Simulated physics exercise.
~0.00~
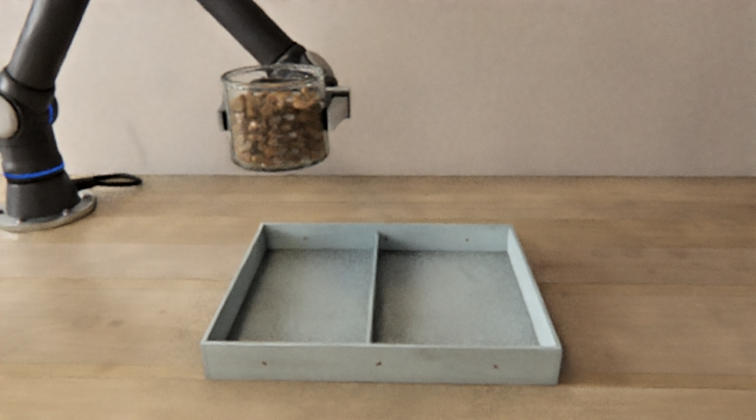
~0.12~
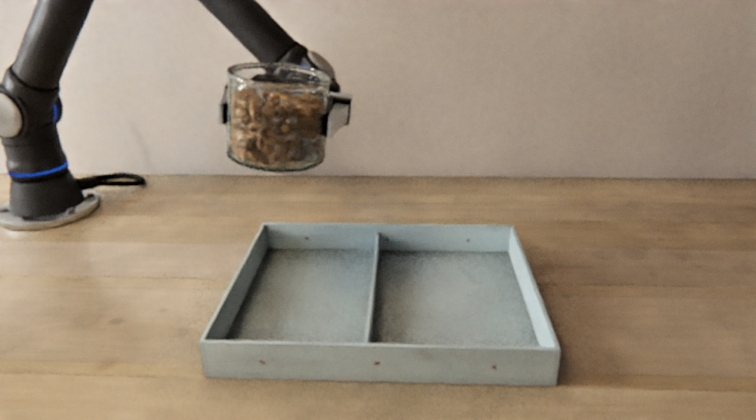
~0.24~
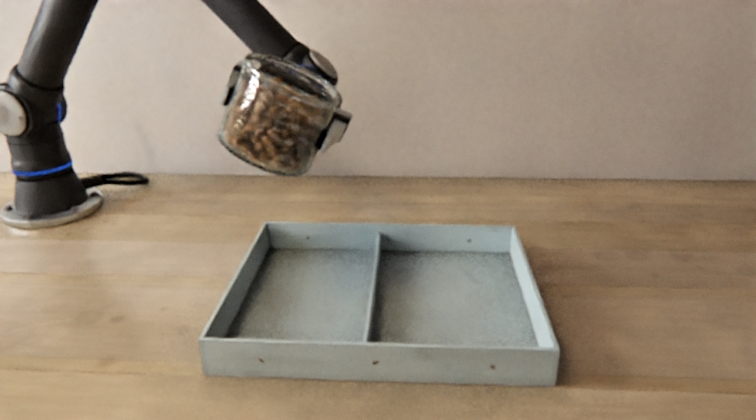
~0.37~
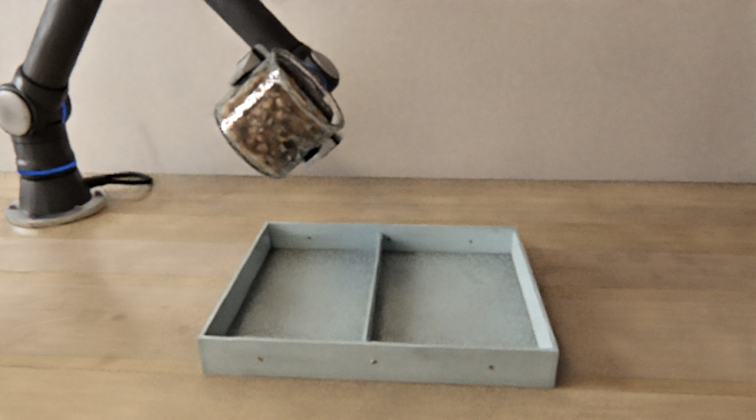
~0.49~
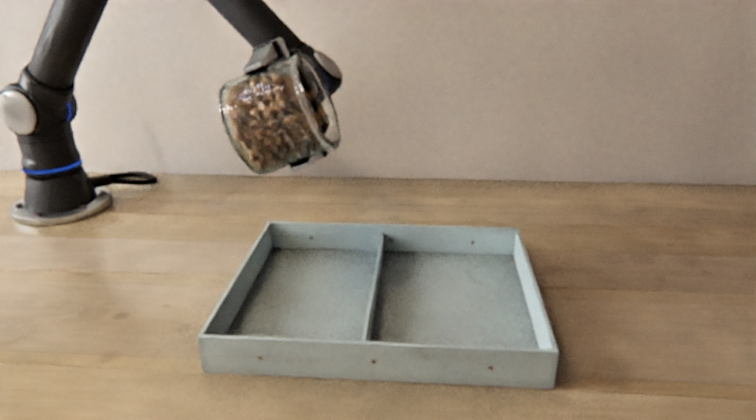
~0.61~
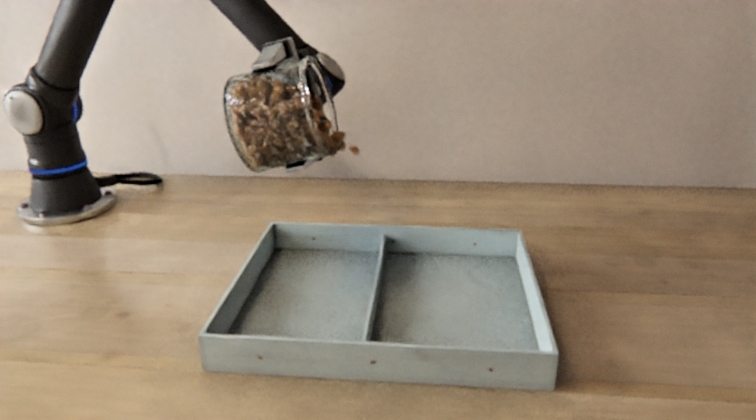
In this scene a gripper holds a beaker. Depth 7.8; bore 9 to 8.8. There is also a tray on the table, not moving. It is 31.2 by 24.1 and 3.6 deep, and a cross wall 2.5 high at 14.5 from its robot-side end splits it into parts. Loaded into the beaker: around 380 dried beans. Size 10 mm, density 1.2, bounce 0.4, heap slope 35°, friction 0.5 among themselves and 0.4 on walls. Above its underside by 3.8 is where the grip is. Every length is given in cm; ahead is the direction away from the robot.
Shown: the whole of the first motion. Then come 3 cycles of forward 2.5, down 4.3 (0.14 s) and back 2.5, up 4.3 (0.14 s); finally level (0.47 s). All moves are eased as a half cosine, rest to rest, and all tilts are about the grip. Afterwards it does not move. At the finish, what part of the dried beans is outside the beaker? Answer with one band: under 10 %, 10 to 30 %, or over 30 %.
10 to 30 %.
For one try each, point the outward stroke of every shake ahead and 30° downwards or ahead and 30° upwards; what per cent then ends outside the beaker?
I'd say close to 40 percent for the first and close to 85 percent for the second.
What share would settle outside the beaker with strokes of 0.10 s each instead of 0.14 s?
35 %.
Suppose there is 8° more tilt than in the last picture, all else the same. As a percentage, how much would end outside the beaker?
Then something close to 30 in a hundred.
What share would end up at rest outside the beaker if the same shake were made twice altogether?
It would come to around 10 %.
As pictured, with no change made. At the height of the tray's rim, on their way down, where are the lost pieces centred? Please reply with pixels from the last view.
Look at roughly (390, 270) in the last picture.
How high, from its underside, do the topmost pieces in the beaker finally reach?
Around 8.0 cm above the underside.
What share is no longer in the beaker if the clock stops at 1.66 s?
About 15 in a hundred parts are out.
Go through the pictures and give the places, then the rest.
The first picture shows the beaker middle at (278, 117), level; upper third of the load around (274, 105), from x 235 to 320, top at y 90; 375 in the beaker.
The second picture shows the beaker middle at (278, 117), tilted 7° forward; upper third of the load around (272, 105), from x 235 to 320, top at y 90.
The third picture shows the beaker middle at (279, 116), tilted 26° forward; upper third of the load around (269, 102), from x 230 to 320, top at y 80.
The fourth picture shows the beaker middle at (280, 116), tilted 50° forward; upper third of the load around (267, 99), from x 230 to 320, top at y 75.
The fifth picture shows the beaker middle at (281, 116), tilted 69° forward; upper third of the load around (270, 97), from x 230 to 320, top at y 75.
The sixth picture shows the beaker middle at (283, 116), tilted 76° forward; upper third of the load around (268, 100), from x 235 to 355, top at y 80; 374 in the beaker, 1 in flight or on a rim.
After 1.13 s, tilted 76° forward, highest piece 23 above the table; 339 in the beaker, 23 in the far-side part, 5 in the robot-side part, 8 in flight or on a rim.
After 1.66 s, tilted 45° forward, highest piece 23 above the table; 323 in the beaker, 37 in the far-side part, 15 in the robot-side part.
After 2.12 s, level, highest piece 25 above the table; 323 in the beaker, 38 in the far-side part, 14 in the robot-side part.
After 3.17 s, level, highest piece 25 above the table; 323 in the beaker, 38 in the far-side part, 14 in the robot-side part.
In the end, 323 in the beaker, 38 in the far-side part, 14 in the robot-side part. That is 14 % outside the beaker.
